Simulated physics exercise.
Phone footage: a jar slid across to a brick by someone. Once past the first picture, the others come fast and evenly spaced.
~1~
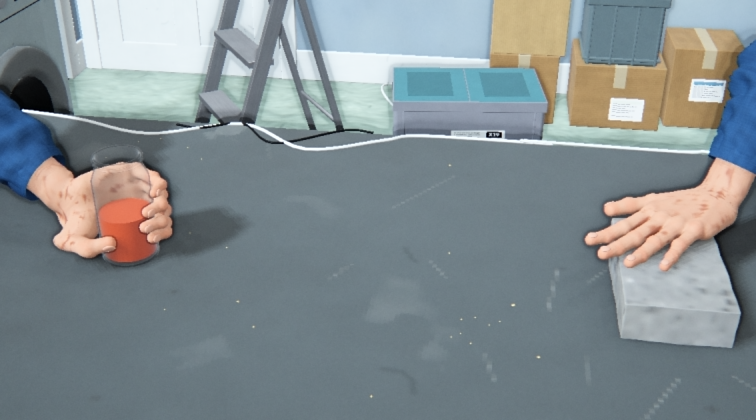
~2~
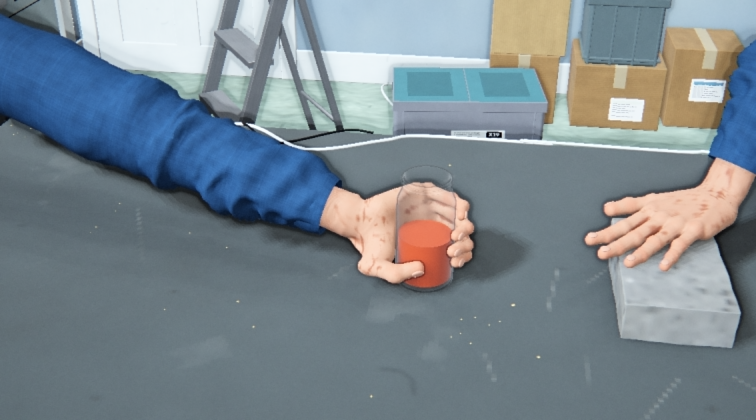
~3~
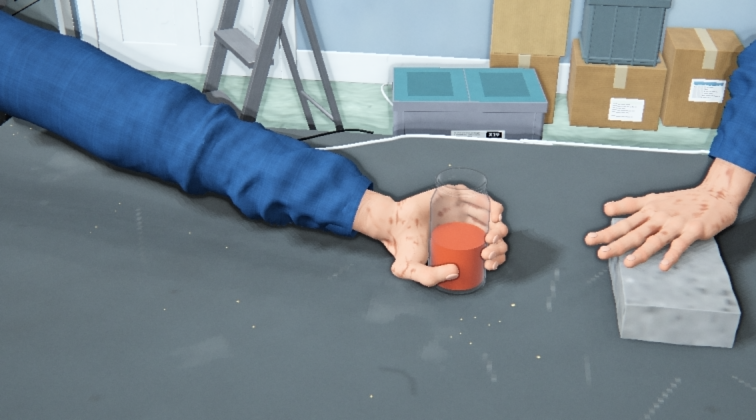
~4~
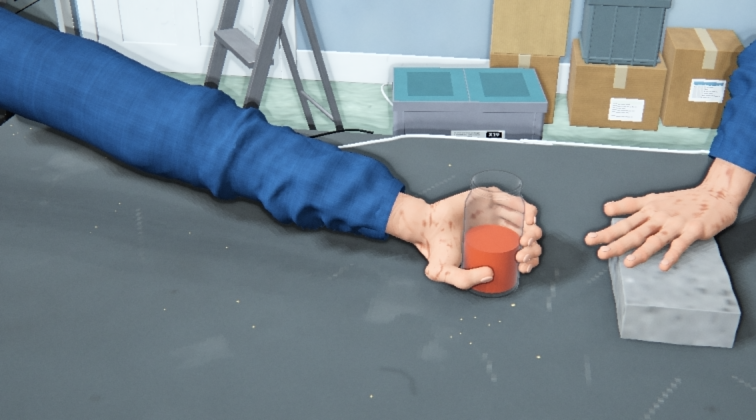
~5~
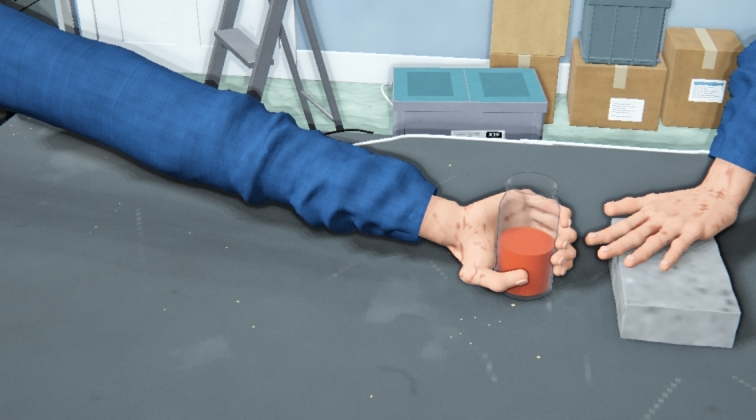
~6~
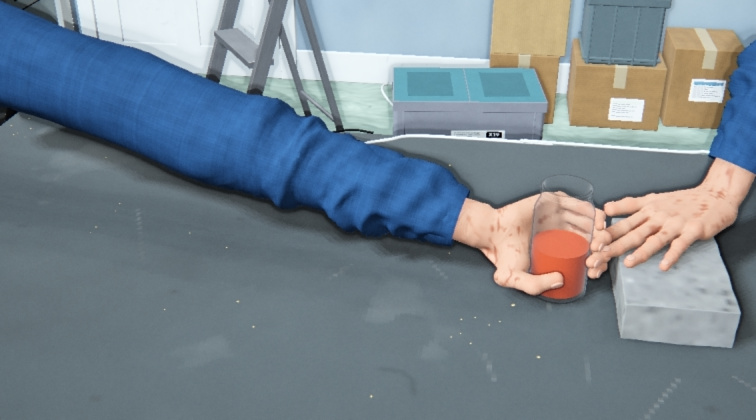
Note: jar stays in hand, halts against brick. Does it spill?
No - stays in.
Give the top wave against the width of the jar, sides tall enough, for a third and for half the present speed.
15 %, then 25 %.
Soon after, the jar meets the brick.
Later, the tomato juice surges up the wall; the wave climbs under half way to the rim.
In the end, the jar stands at the brick; nothing has left it.
